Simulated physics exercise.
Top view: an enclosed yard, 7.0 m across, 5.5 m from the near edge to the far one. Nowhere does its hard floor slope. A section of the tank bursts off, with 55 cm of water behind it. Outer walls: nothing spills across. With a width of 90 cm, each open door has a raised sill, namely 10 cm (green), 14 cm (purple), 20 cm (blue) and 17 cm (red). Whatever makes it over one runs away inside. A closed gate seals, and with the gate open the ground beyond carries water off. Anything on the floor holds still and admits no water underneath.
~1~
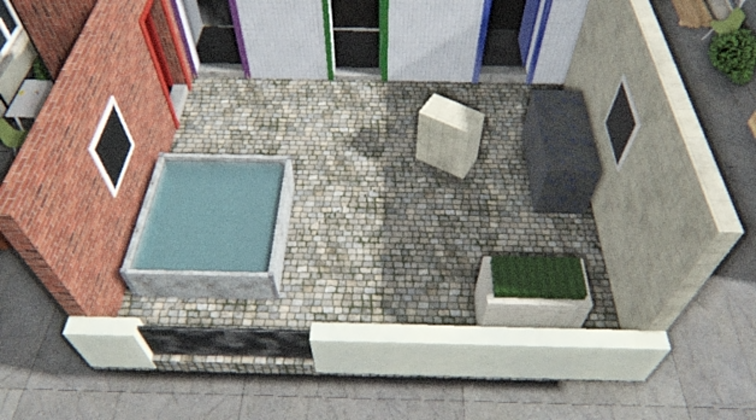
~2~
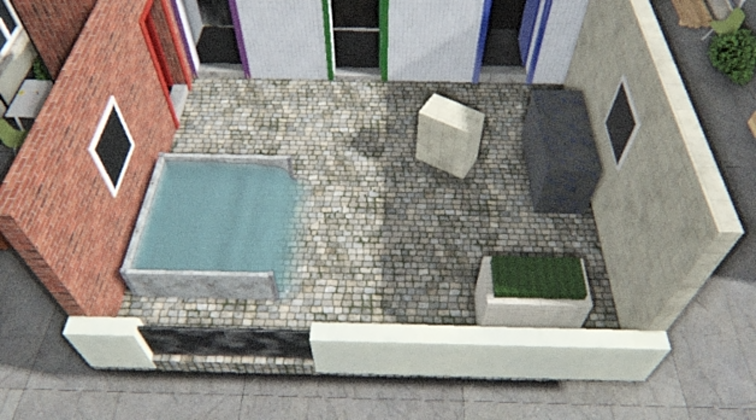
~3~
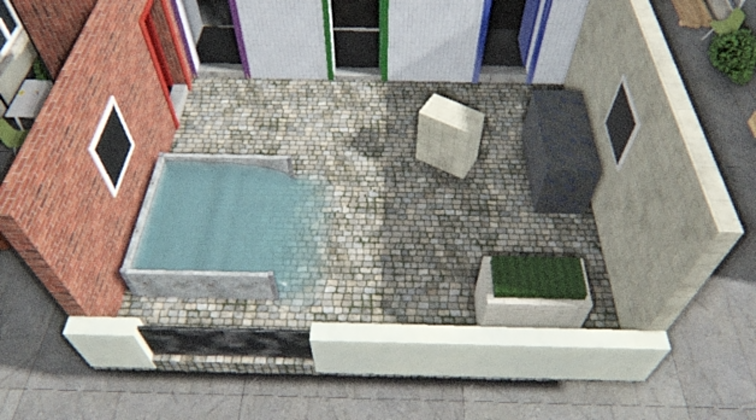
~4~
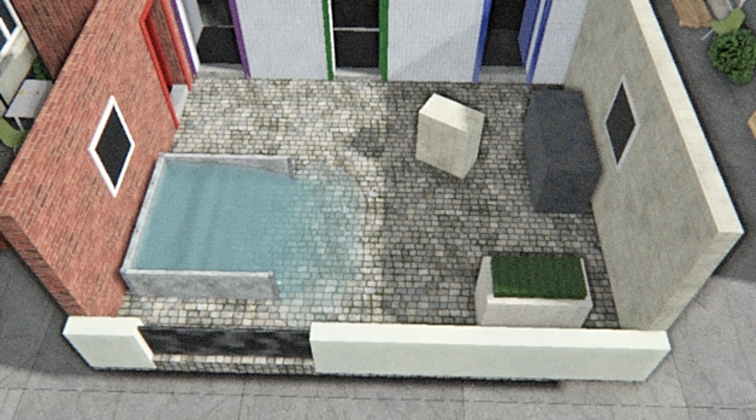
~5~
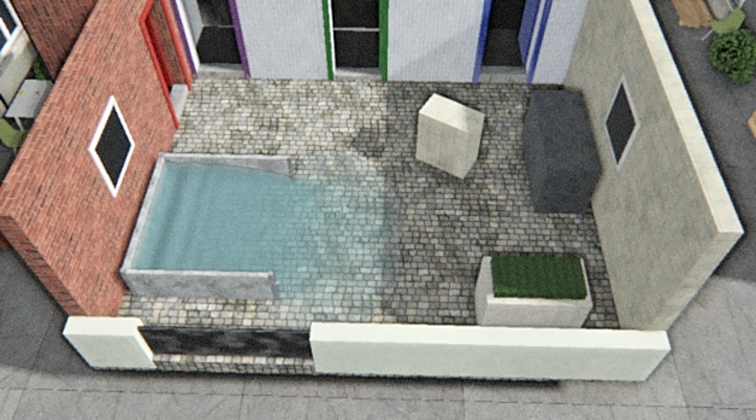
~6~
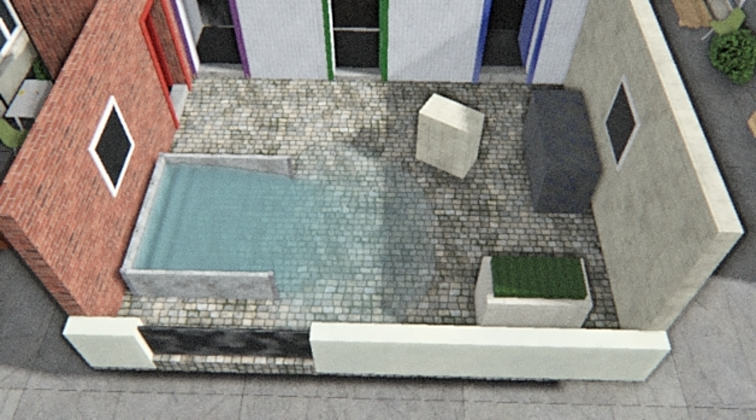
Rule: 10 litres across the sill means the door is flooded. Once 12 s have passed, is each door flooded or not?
At that moment the green door is not flooded, the purple door is not flooded, the blue door is not flooded, the red door is not flooded.
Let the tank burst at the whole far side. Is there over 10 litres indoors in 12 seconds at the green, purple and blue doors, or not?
Green beyond, purple beyond, blue short.
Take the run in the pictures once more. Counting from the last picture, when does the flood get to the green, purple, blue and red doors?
So, green at 3.0 s, then purple at 6.5 s, blue at 2.0 s, and red at 7.5 s.
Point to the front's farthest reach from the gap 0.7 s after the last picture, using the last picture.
(575, 236).
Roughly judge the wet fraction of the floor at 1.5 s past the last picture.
Roughly 55 % of the floor is wet.
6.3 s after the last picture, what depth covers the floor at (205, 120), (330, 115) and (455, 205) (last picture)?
Spot one 0 cm, spot two 2 cm, spot three 10 cm.
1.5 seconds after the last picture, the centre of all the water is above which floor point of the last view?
Balance point at about (366, 238).
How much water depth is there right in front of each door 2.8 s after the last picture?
Readings (cm): Green = 1; purple = 0; blue = 14; red = 0.
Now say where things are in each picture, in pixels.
Still water, 55 cm deep, in the tank at (213, 214), in the first picture.
Water pours out at (282, 230) and has run 1.1 m, to (302, 183); typically 8 cm deep outside, 55 cm at the tank's back, in the second picture.
The front is at (318, 177), 1.3 m from the gap at (282, 231); 1.4 m2 of floor is under water; 55 cm left at the back of the tank, in the third picture.
The front is at (333, 170), 1.6 m from the gap at (282, 232); 2.8 m2 of floor is under water; 55 cm left at the back of the tank, in the fourth picture.
Water pours out at (282, 232) and has run 1.9 m, to (372, 170); typically 7 cm deep outside, 51 cm at the tank's back, in the fifth picture.
The front is at (428, 275), 2.3 m from the gap at (282, 232); 6.3 m2 of floor is under water; 46 cm left at the back of the tank, in the sixth picture.
Then, 0.7 s after the last picture water covers 40 % of the floor and is deepest (22 cm) near (291, 269); green door not reached, purple door not reached, blue door not reached, red door not reached.
Then, 1.5 s after the last picture water covers 55 % of the floor and is deepest (30 cm) near (465, 339); green door not reached, purple door not reached, blue door not reached, red door not reached.
Then, 2.8 s after the last picture water covers 60 % of the floor and is deepest (33 cm) near (573, 354); green door not reached, purple door not reached, blue door 14 cm at the sill, 0 L in, red door not reached.
Then, 6.3 s after the last picture water covers 80 % of the floor and is deepest (14 cm) near (575, 136); green door 6 cm at the sill, 0 L in, purple door not reached, blue door 12 cm at the sill, 0 L in, red door not reached.
Then, 11.3 s after the last picture water covers 95 % of the floor and is deepest (16 cm) near (155, 199); green door 6 cm at the sill, 0 L in, purple door 11 cm at the sill, 2 L in, blue door 5 cm at the sill, 0 L in, red door 11 cm at the sill, 0 L in.
